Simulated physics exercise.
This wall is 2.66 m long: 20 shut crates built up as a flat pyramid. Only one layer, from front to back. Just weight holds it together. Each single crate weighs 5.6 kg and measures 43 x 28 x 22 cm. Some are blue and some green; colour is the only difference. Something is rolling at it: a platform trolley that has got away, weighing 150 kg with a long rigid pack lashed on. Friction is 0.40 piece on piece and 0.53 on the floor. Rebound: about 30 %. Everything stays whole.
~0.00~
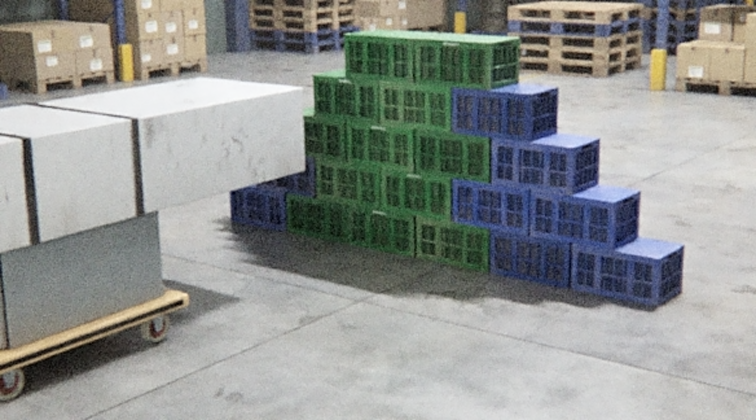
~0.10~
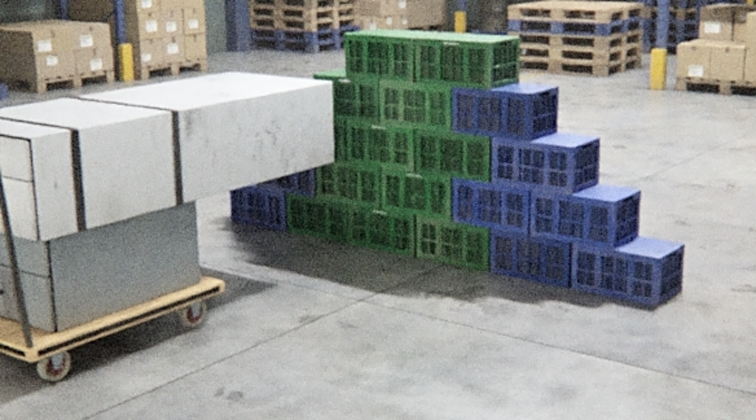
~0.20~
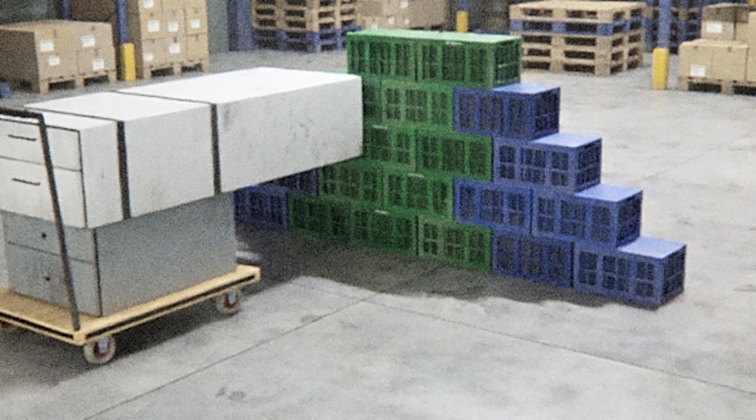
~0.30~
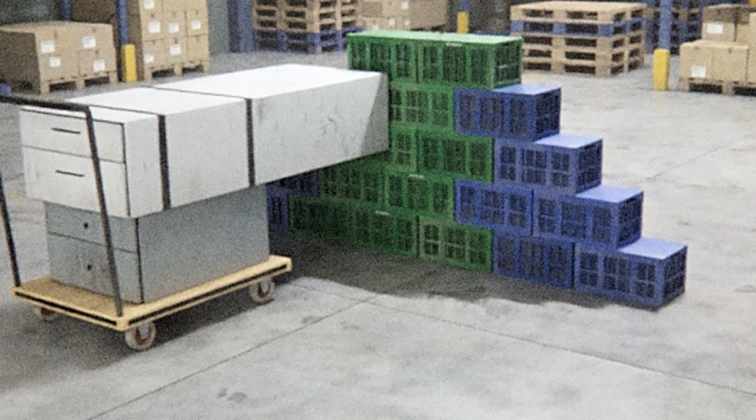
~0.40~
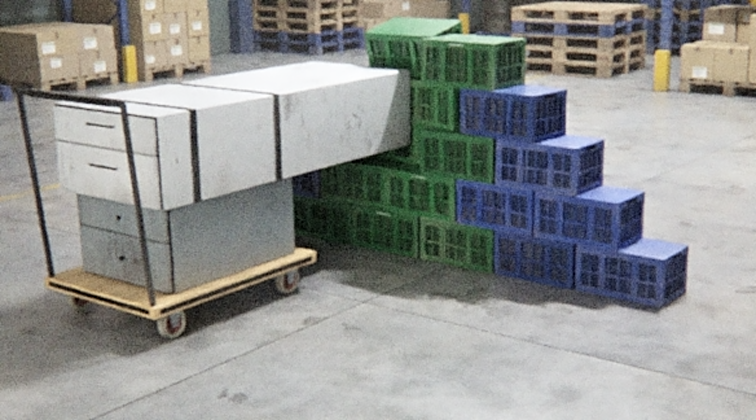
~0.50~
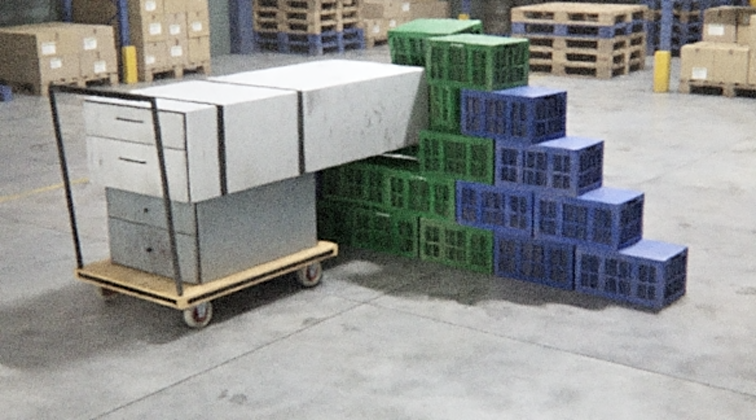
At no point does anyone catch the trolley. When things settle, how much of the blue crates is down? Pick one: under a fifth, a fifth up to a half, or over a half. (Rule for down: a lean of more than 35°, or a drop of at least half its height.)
Under a fifth.
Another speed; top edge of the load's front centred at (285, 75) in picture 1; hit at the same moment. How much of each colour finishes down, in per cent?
Down at the end: Blue 0 per cent, green 60 per cent.
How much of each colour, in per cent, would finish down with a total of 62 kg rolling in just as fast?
You'd get blue at 0 and green at 60 per cent down.
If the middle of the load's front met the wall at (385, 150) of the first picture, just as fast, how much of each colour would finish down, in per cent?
Per cent down - blue: 10, green: 80.
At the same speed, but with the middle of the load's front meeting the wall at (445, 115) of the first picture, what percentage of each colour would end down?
That would leave blue at 20 % and green at 50 %.
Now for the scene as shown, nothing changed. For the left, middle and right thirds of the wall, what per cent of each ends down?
From the left: 60, then 40, then 0 percent.
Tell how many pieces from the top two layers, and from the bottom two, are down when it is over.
From above 4, from below 1.
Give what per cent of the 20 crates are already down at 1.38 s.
30 percent by then.
By 0.86 s, load 86 cm past the wall's line, still rolling; none of the 8 blue crates down (5 of 20 in all colours); top blue crate moved 23 mm; top green crate tilted 22°.
By 1.38 s, load 1.34 m past the wall's line, still rolling; none of the 8 blue crates down (6 of 20 in all colours); top blue crate moved 28 mm; top green crate on its side.
When it is over (3.9 s), load 1.45 m past the wall's line, stopped; 1 of the 8 blue crates down (7 of 20 in all colours); top blue crate moved 28 mm; top green crate on its side. That is 12 per cent. In pixels of the last frame, middles, top blue crate near (514, 112), top green crate near (635, 191).
